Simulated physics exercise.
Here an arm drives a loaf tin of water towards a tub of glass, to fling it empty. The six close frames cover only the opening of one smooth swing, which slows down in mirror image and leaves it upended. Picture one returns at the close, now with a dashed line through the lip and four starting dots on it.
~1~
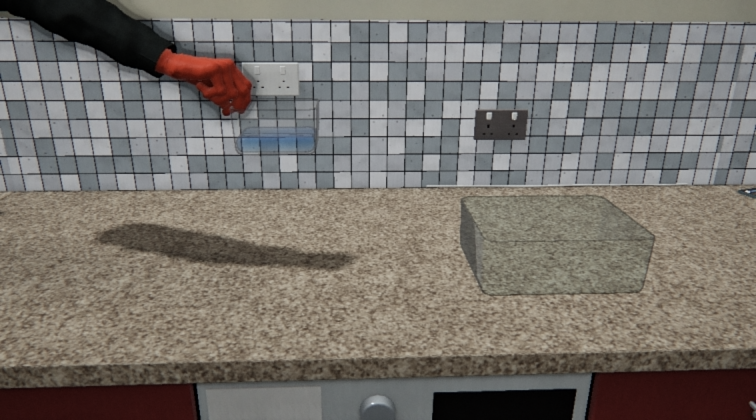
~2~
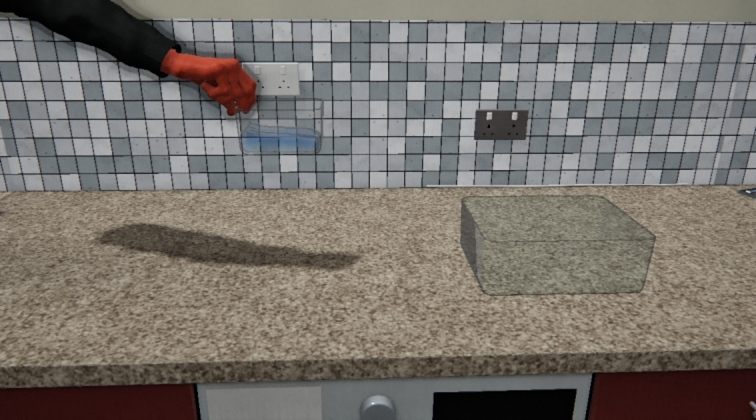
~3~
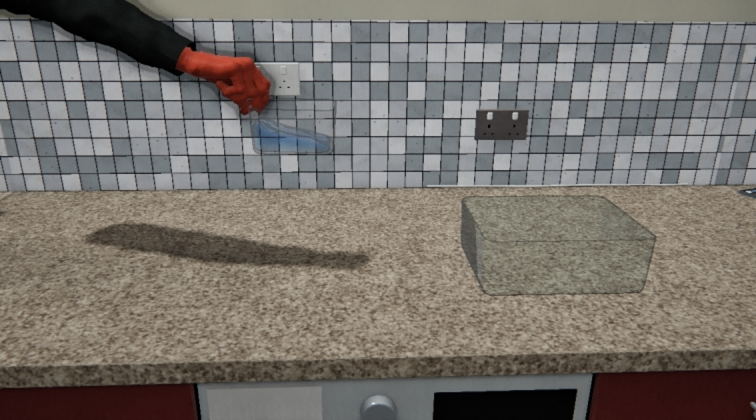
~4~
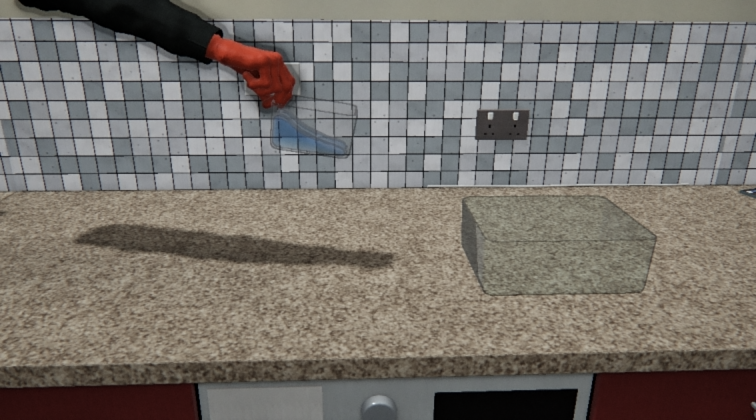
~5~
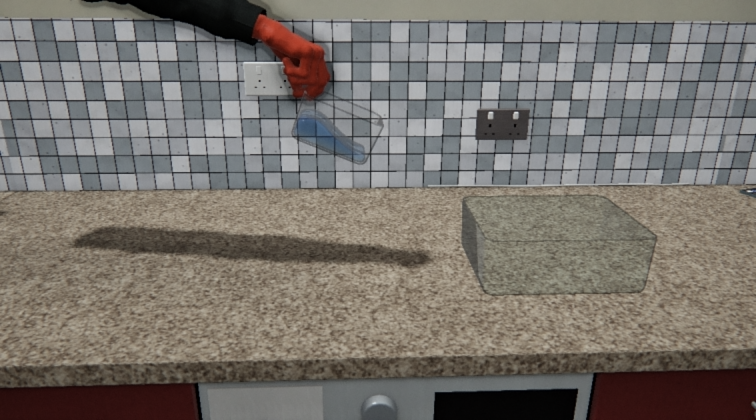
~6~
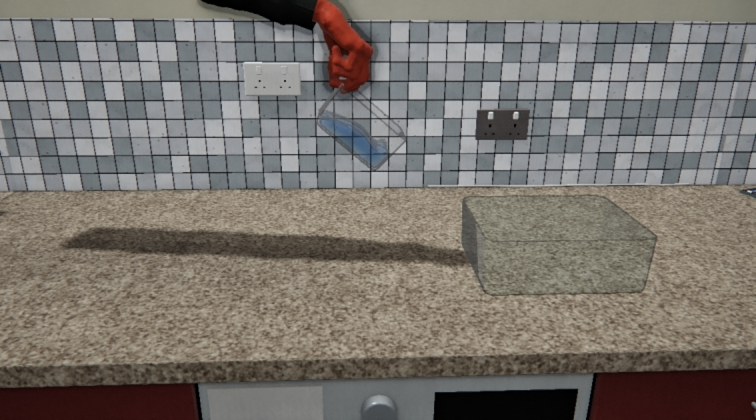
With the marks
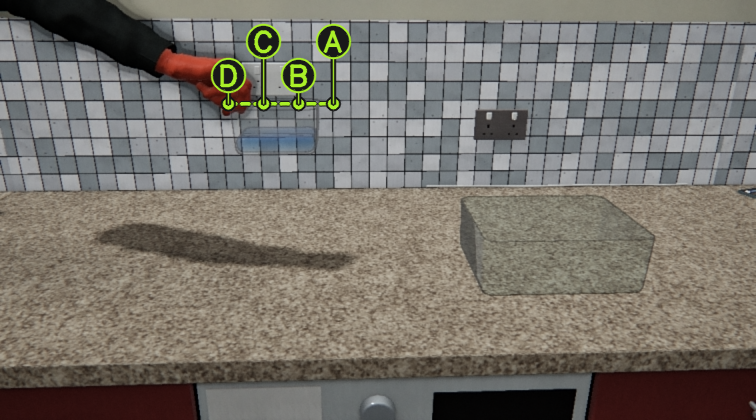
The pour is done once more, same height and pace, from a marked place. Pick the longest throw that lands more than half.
Dot B just does it.
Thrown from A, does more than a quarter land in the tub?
Yes, it does.
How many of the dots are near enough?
Two of them.
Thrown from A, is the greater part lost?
No, that is safe.
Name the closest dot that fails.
The answer is C.
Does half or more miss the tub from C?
Yes.
In lime, A at (333, 103); B at (298, 103); C at (263, 103); D at (228, 103).
For dot A, about 79 % lands in the tub, 12 % falls short and 9 % goes beside or beyond.
For dot B, about 74 % lands in the tub, 18 % falls short and 8 % goes beside or beyond.
For dot C, about 34 % lands in the tub, 60 % falls short and 6 % goes beside or beyond.
For dot D, about 3 % lands in the tub, 96 % falls short.
